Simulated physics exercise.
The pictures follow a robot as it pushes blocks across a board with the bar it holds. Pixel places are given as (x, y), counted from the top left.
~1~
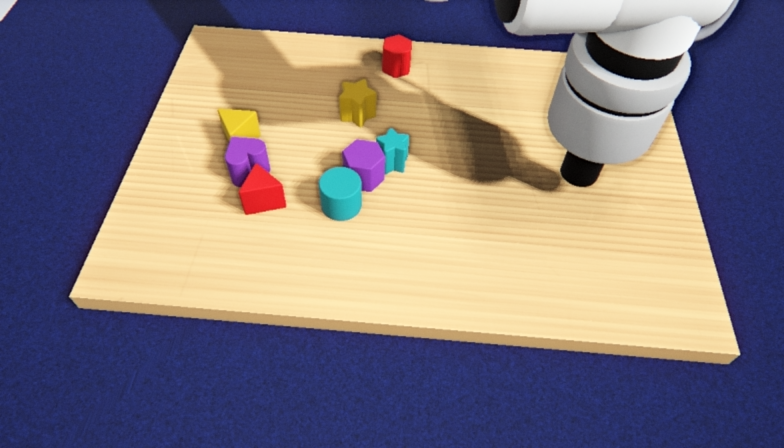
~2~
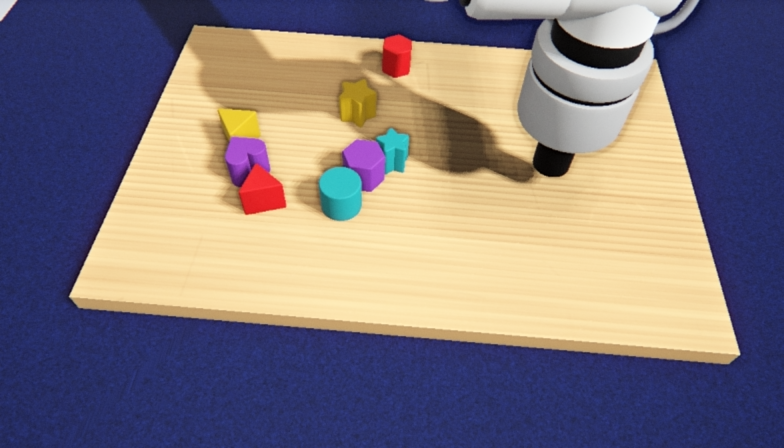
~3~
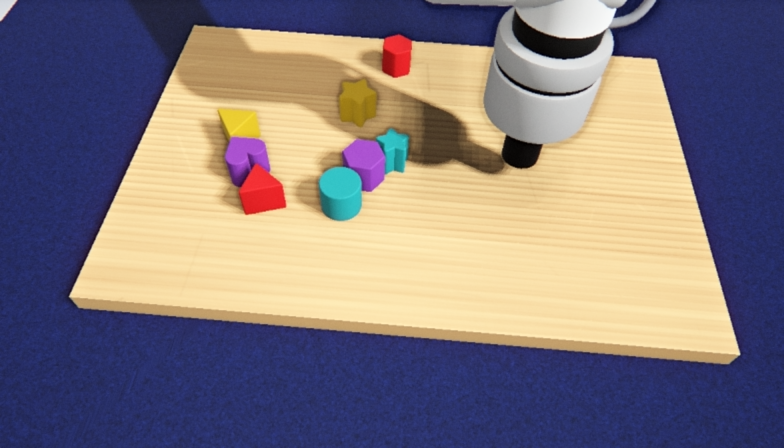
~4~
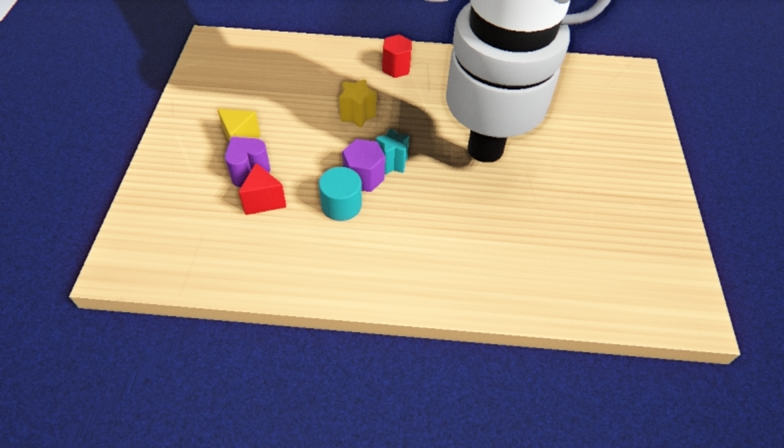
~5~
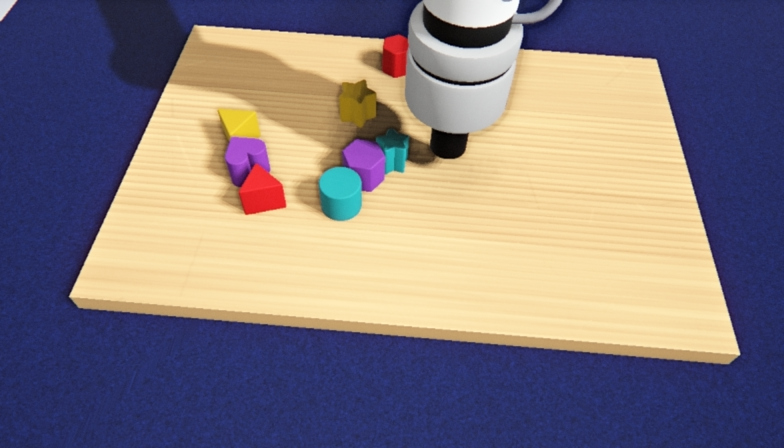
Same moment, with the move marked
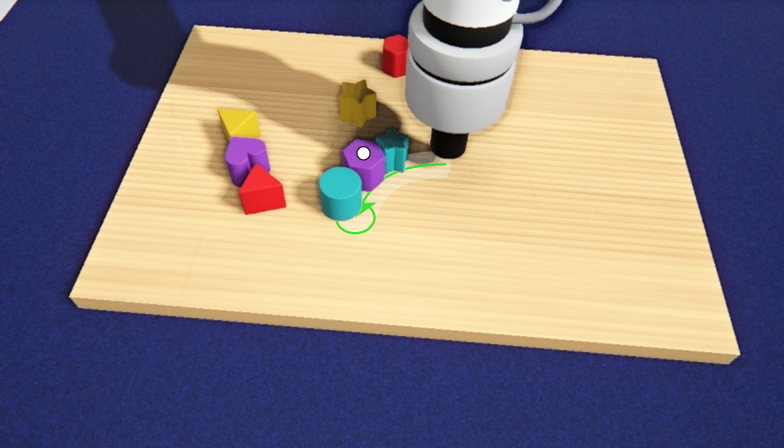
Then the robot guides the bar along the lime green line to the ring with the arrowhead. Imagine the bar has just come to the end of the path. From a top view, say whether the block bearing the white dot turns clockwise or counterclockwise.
From overhead, the rotation is counterclockwise.
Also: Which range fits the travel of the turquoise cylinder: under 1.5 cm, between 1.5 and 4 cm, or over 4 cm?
Movement: 1.5 to 4 cm.
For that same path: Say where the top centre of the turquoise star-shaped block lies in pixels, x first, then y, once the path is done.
Top centre: (363, 140).
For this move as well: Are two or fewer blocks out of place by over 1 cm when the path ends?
No.
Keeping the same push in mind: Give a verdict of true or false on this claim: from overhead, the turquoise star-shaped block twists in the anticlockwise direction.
That is false.
Path on the board, from (445, 164) via (406, 169) and (374, 187), ending at (355, 218); the dot is on the purple hexagon.
One third of the way, bar at (407, 151); turquoise cylinder at (336, 184); purple hexagon at (347, 153); turquoise star-shaped block at (377, 139).
Two thirds of the way, bar at (373, 171); turquoise cylinder at (335, 184); purple hexagon at (331, 152), turned 30° anticlockwise; turquoise star-shaped block at (363, 140), turned 55° clockwise.
At the end, bar at (355, 201); red triangular piece in place; turquoise cylinder at (313, 200); purple hexagon at (331, 152), turned 30° anticlockwise; turquoise star-shaped block at (363, 140), turned 55° clockwise.
